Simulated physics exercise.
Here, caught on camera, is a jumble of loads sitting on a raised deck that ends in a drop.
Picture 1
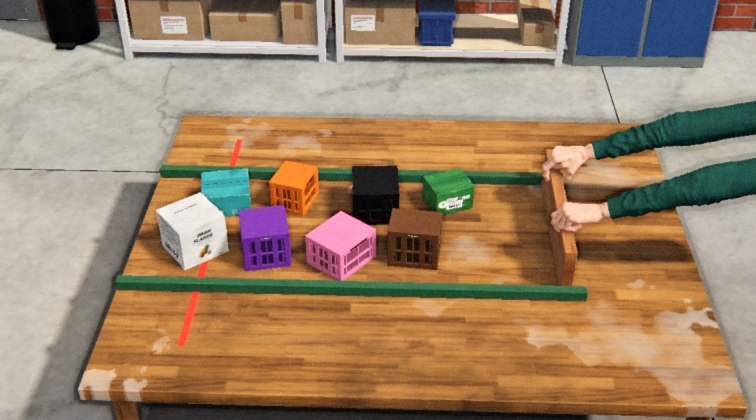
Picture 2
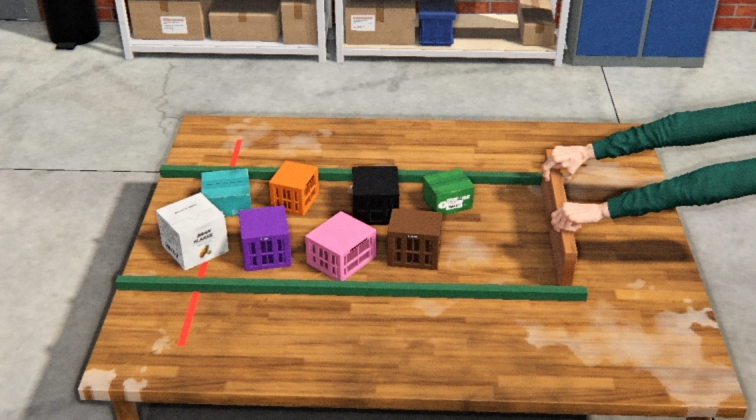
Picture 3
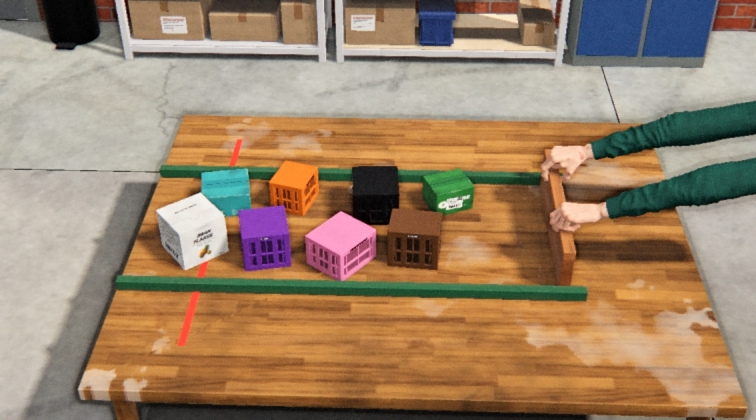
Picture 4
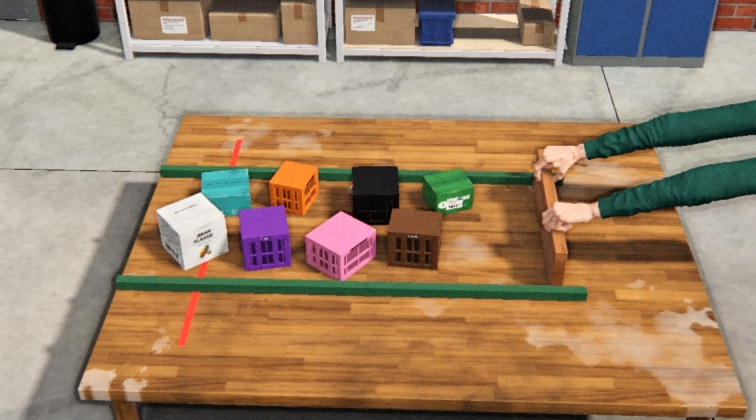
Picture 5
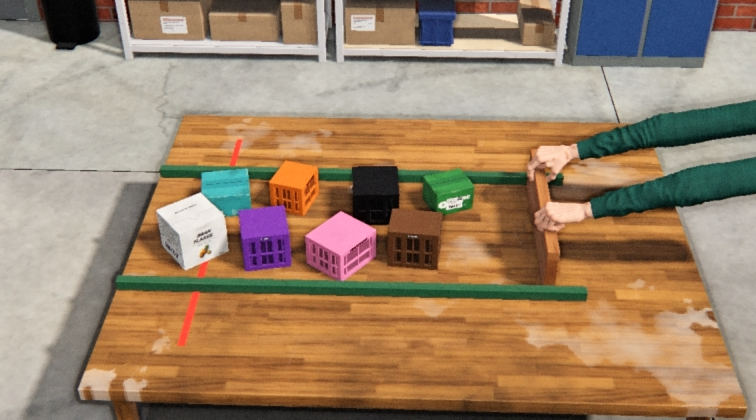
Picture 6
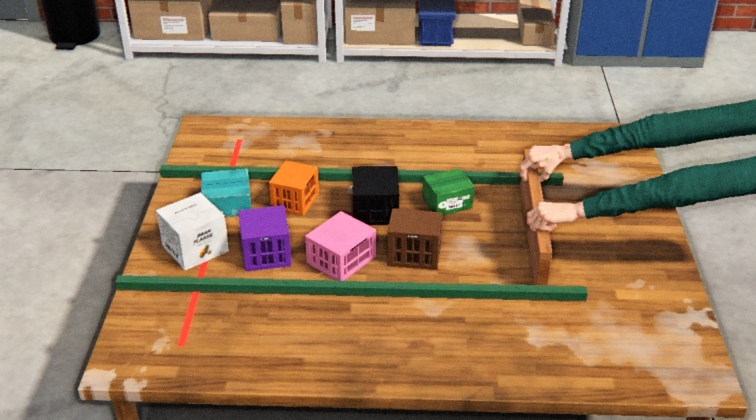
In the video, two green-sleeved hands hold a wooden plank upright at the right of a table and slide it slightly left between green rails, while the colourful boxes and crates near the red tape stay still.
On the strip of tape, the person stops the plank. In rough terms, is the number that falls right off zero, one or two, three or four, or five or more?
Three, or at most four, fall.
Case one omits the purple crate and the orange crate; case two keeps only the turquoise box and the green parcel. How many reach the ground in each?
Well, the first time you'd get 1, and the next time 2.
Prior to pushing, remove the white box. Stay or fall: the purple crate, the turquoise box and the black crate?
Here's how it goes: The purple crate is gone, the turquoise box is gone, and the black crate hangs on.
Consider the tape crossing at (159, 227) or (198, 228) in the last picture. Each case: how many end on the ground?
You'd count 8 the first time and 5 the second.
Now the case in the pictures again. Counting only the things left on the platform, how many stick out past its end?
Count: 2.
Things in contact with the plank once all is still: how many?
The figure is 3.
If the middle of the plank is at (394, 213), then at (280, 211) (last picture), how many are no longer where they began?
At first I count 6, and then 8.
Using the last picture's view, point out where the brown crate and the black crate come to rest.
Listed as asked: First (181, 236), and then (182, 205).
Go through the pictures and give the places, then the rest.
The first picture shows white box (193, 231); turquoise box (226, 193); purple crate (265, 238); plank (558, 217); tape (214, 228).
The second picture shows turquoise box (226, 193); plank (558, 217).
The third picture shows purple crate (265, 238); orange crate (294, 188).
The fourth picture shows white box (193, 231); green parcel (448, 192).
The fifth picture shows turquoise box (226, 193); pink crate (341, 246).
The sixth picture shows white box (193, 231); turquoise box (226, 193); purple crate (265, 238); plank (535, 216); tape (214, 228).
A little later, none off yet; white box at rest near (193, 231); turquoise box at rest near (226, 193); purple crate shifted a little near (259, 238).
When it is over, the number that fall off is three or four; down, purple crate, turquoise box and white box.
